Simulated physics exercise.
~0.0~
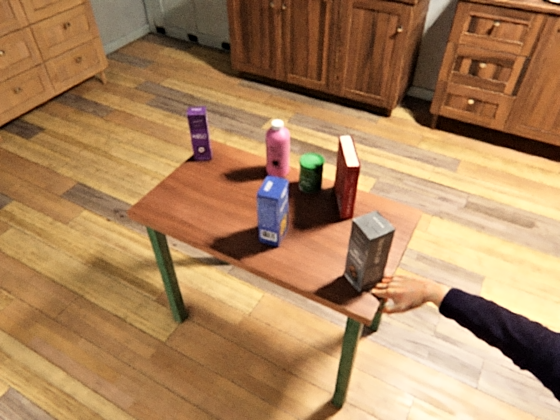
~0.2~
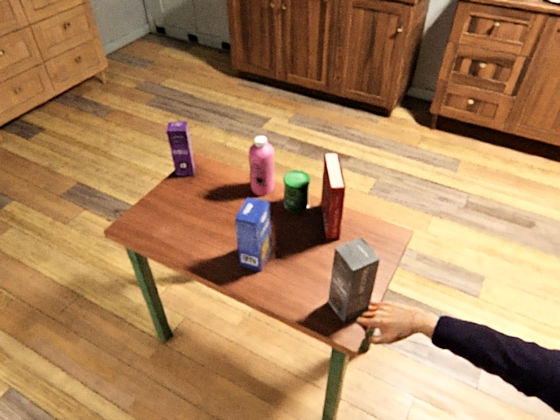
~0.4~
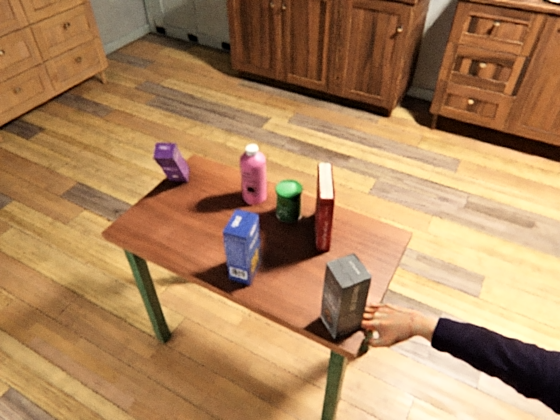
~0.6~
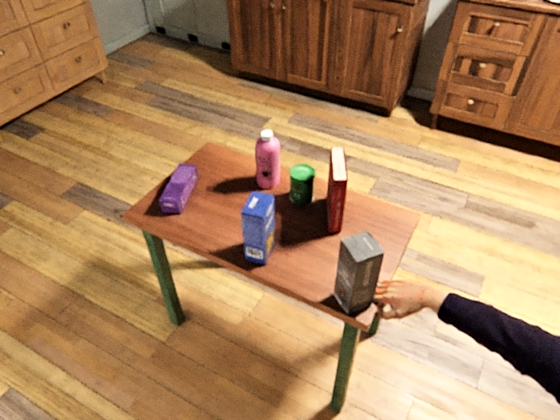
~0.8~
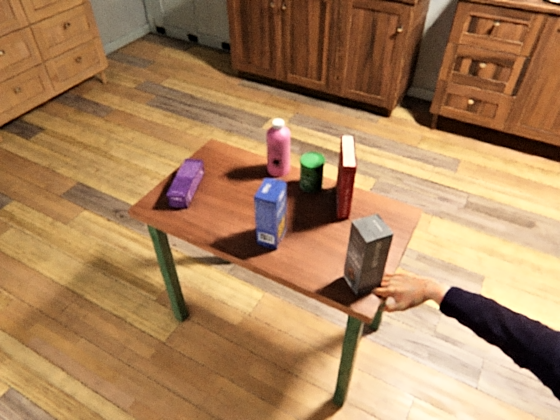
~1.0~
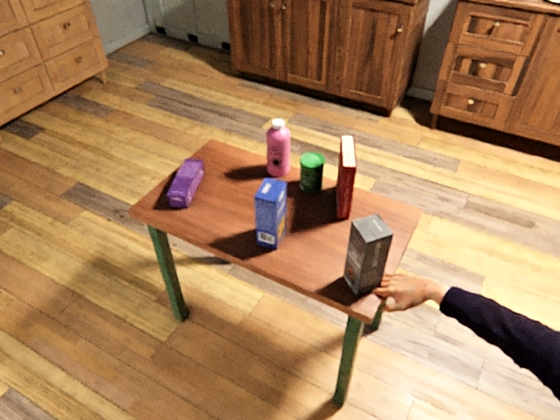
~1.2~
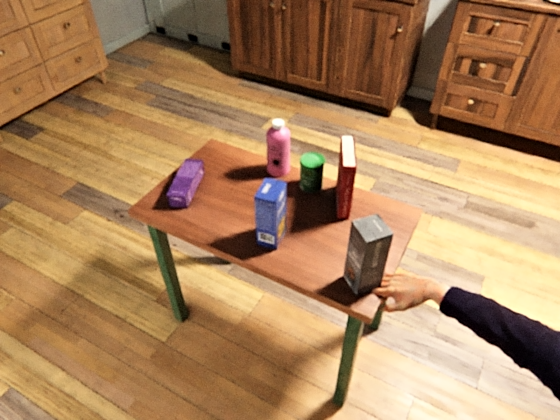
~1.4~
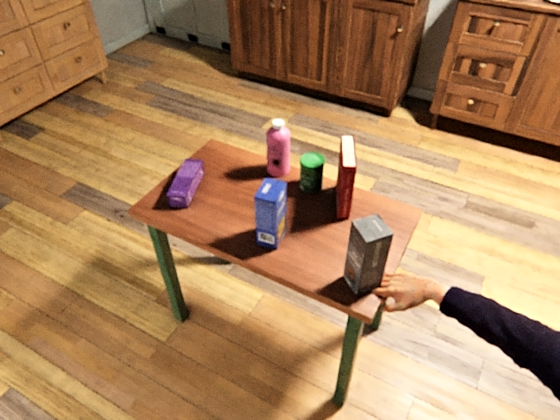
A small wooden table with green legs, seen from above in a wood-floored room with cabinets behind, is moved by a dark-sleeved arm at its right corner. On it stand a purple carton at the far left, a pink bottle and green tin towards the back, a red book, a blue carton in the middle and a grey carton near the hand. The table slides left and towards the viewer, and the purple carton leans. As the table goes back the opposite way, the purple carton drops onto its side. The table stops, with the purple carton lying flat and everything else, including the grey carton, upright.
